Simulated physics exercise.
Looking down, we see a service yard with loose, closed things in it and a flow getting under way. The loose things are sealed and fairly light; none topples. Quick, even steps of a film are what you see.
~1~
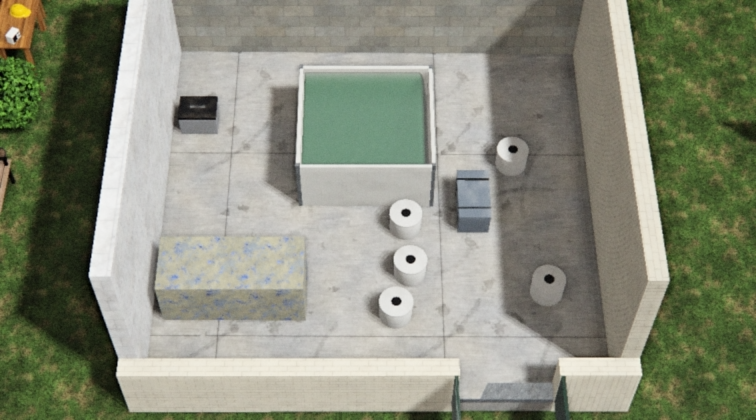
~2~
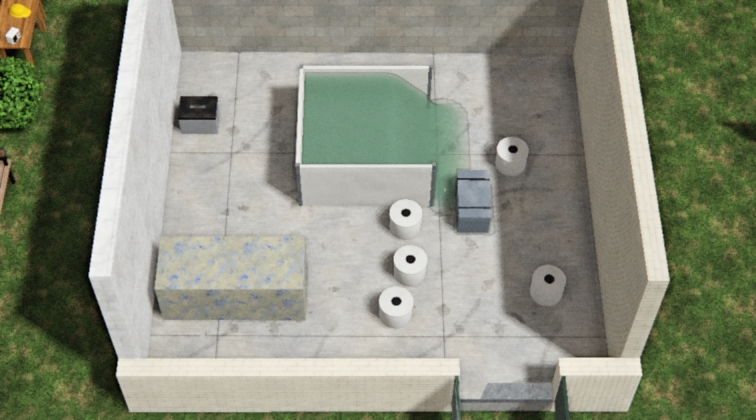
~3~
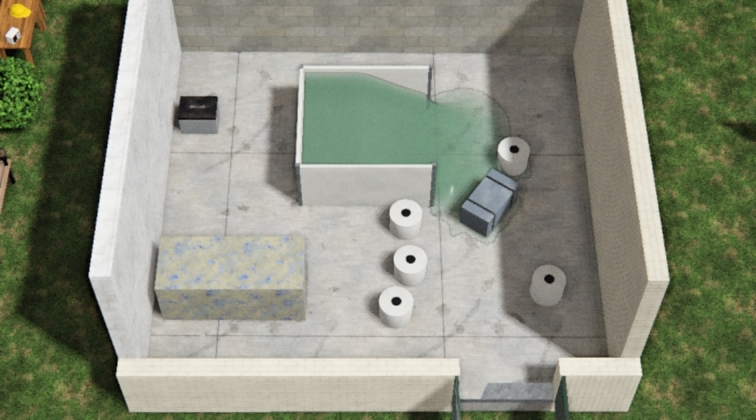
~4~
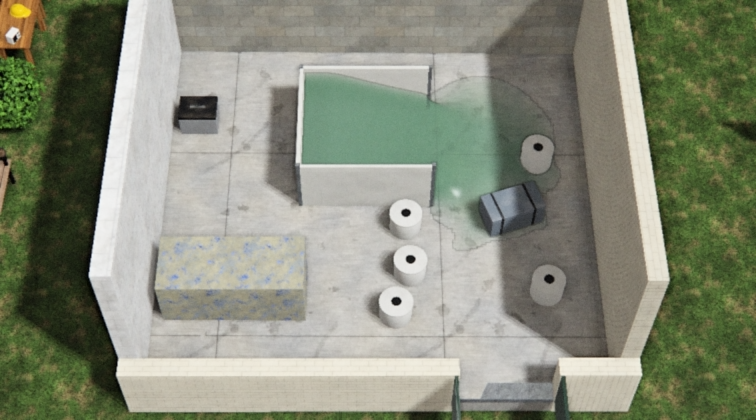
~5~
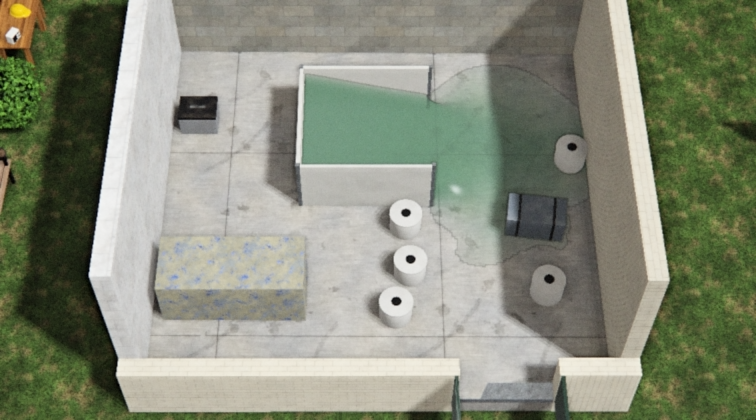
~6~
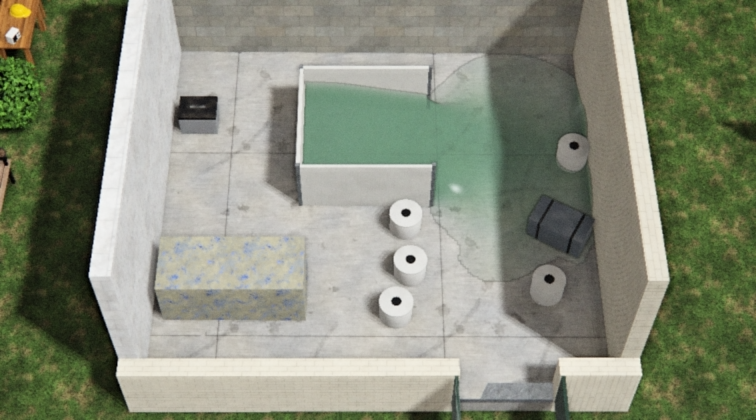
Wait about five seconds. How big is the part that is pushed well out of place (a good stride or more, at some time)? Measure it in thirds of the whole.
The share is one to two thirds of the whole.
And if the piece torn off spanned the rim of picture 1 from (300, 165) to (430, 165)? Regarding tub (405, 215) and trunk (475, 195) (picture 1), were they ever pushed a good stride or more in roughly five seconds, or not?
One by one - carried at least that far and never got there.
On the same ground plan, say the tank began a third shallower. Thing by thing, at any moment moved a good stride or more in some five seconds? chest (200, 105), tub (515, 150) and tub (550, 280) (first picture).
First one missed the mark, second one cleared the mark, third one cleared the mark.
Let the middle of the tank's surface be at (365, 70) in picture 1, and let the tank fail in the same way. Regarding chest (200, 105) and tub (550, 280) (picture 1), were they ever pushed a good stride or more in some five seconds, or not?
Well, one by one: Travelled less, then went the distance.
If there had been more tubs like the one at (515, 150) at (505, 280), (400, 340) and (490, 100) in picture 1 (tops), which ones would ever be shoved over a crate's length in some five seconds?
First driven off, second driven off, third driven off.
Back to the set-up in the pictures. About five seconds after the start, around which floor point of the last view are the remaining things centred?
The average lies close to (363, 262).
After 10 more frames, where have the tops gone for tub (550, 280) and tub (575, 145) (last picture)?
I'd say about (535, 362) for the first and about (550, 173) for the second.
A moment on, 2 of 7 are well off their spots; 2 afloat.
Next, 3 of 7 are well off their spots; 3 afloat.
Later, 3 of 7 are well off their spots; 1 afloat.
In the end, 4 of 7 are well off their spots, and 4 have been at some point; 1 afloat.
